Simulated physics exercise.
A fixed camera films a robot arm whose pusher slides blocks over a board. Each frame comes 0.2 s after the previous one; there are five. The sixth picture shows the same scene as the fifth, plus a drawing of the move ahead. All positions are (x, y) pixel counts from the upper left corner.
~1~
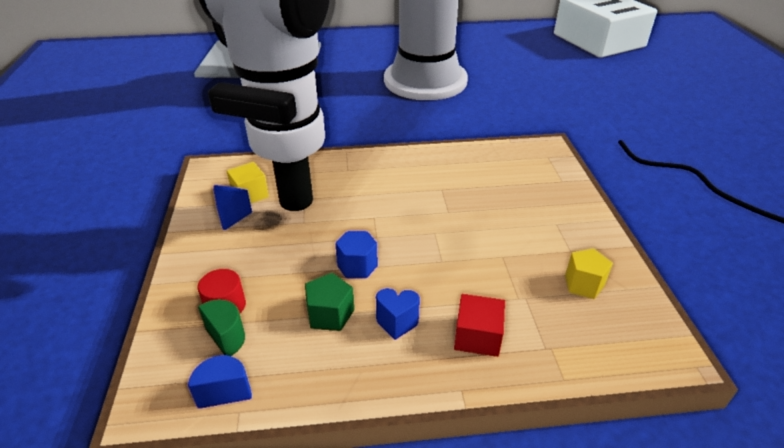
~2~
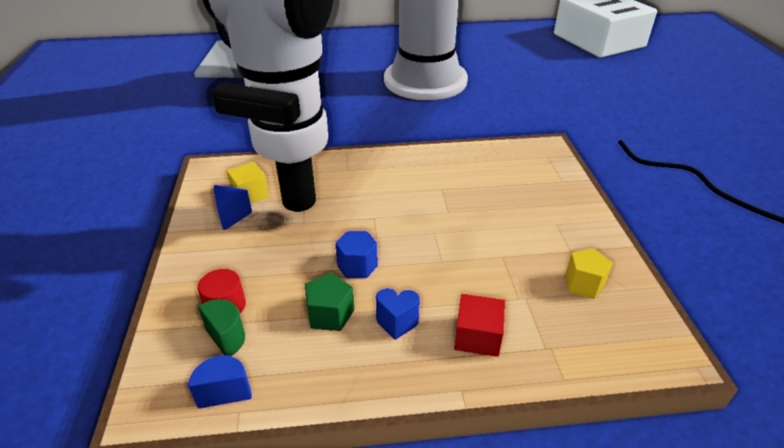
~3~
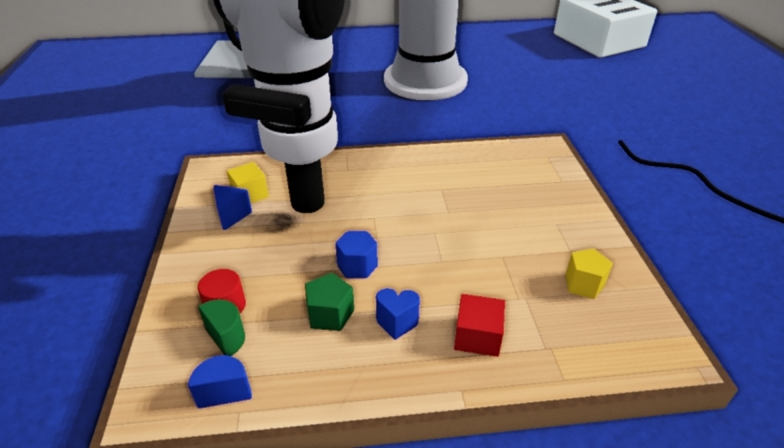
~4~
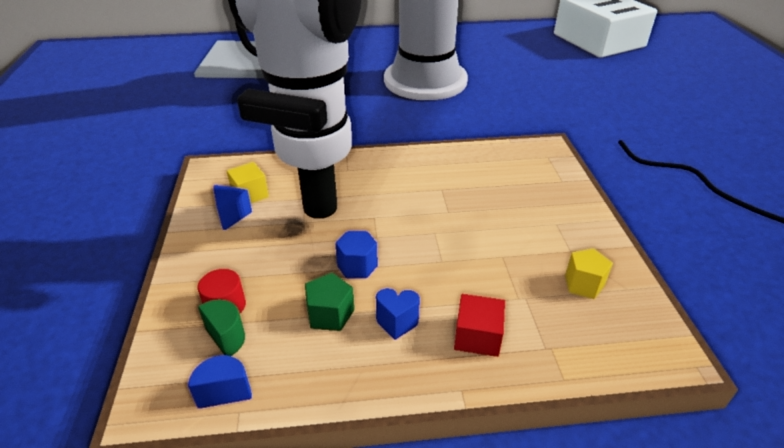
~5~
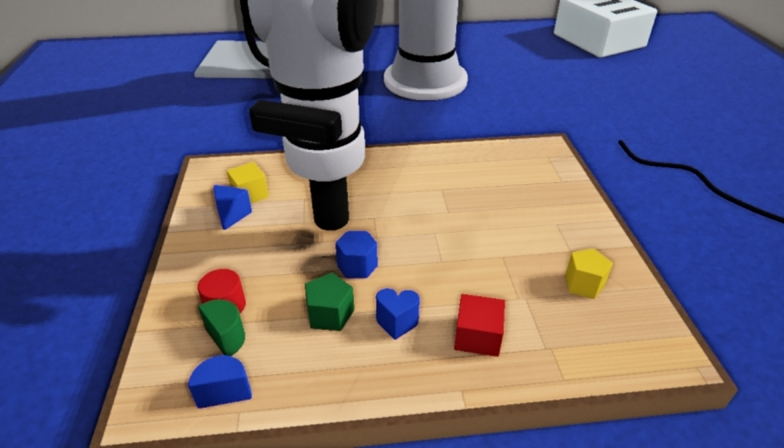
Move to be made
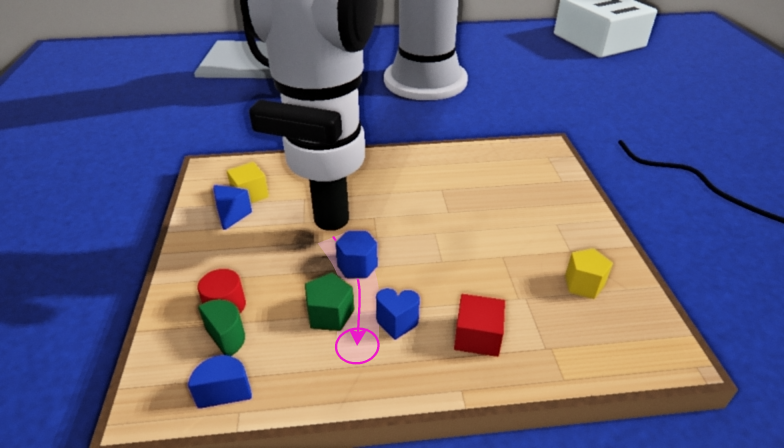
At the start, a robot arm holds its black pusher tip over a wooden board scattered with red, green, blue and yellow blocks, near the upper left. The arm drifts slightly right, then moves toward the viewer as well, nearing the blue hexagonal block, while all the blocks stay still.
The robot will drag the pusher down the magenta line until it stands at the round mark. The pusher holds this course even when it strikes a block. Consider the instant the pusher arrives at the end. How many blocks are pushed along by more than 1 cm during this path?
When the path ends, I think you'll find three or more blocks out of place by more than 1 cm.
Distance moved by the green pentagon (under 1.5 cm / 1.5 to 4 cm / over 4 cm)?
Shift: 1.5 to 4 cm.
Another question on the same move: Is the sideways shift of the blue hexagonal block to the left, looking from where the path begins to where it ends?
It seems so.
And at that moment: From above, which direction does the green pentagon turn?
It spins with the clock.
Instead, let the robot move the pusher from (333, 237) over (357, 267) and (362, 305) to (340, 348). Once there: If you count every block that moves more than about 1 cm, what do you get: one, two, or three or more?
The way I see it, the answer is three or more.
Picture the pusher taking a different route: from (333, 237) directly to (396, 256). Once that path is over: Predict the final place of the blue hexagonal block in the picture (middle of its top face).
In the picture, it is at (378, 257).
Drawn move, from (333, 237) by way of (359, 283) to (357, 345).
What follows on the original path. One third of the way, pusher at (352, 250); blue hexagonal block at (376, 265).
Two thirds of the way, pusher at (359, 286); green pentagon at (322, 298), turned 15° clockwise; blue hexagonal block at (396, 292), turned 60° anticlockwise; blue heart-shaped block at (410, 317), turned 25° anticlockwise.
At the end, pusher at (356, 329); green pentagon at (312, 310), turned 45° clockwise; blue hexagonal block at (400, 298), turned 90° anticlockwise; blue heart-shaped block at (415, 325), turned 35° anticlockwise.
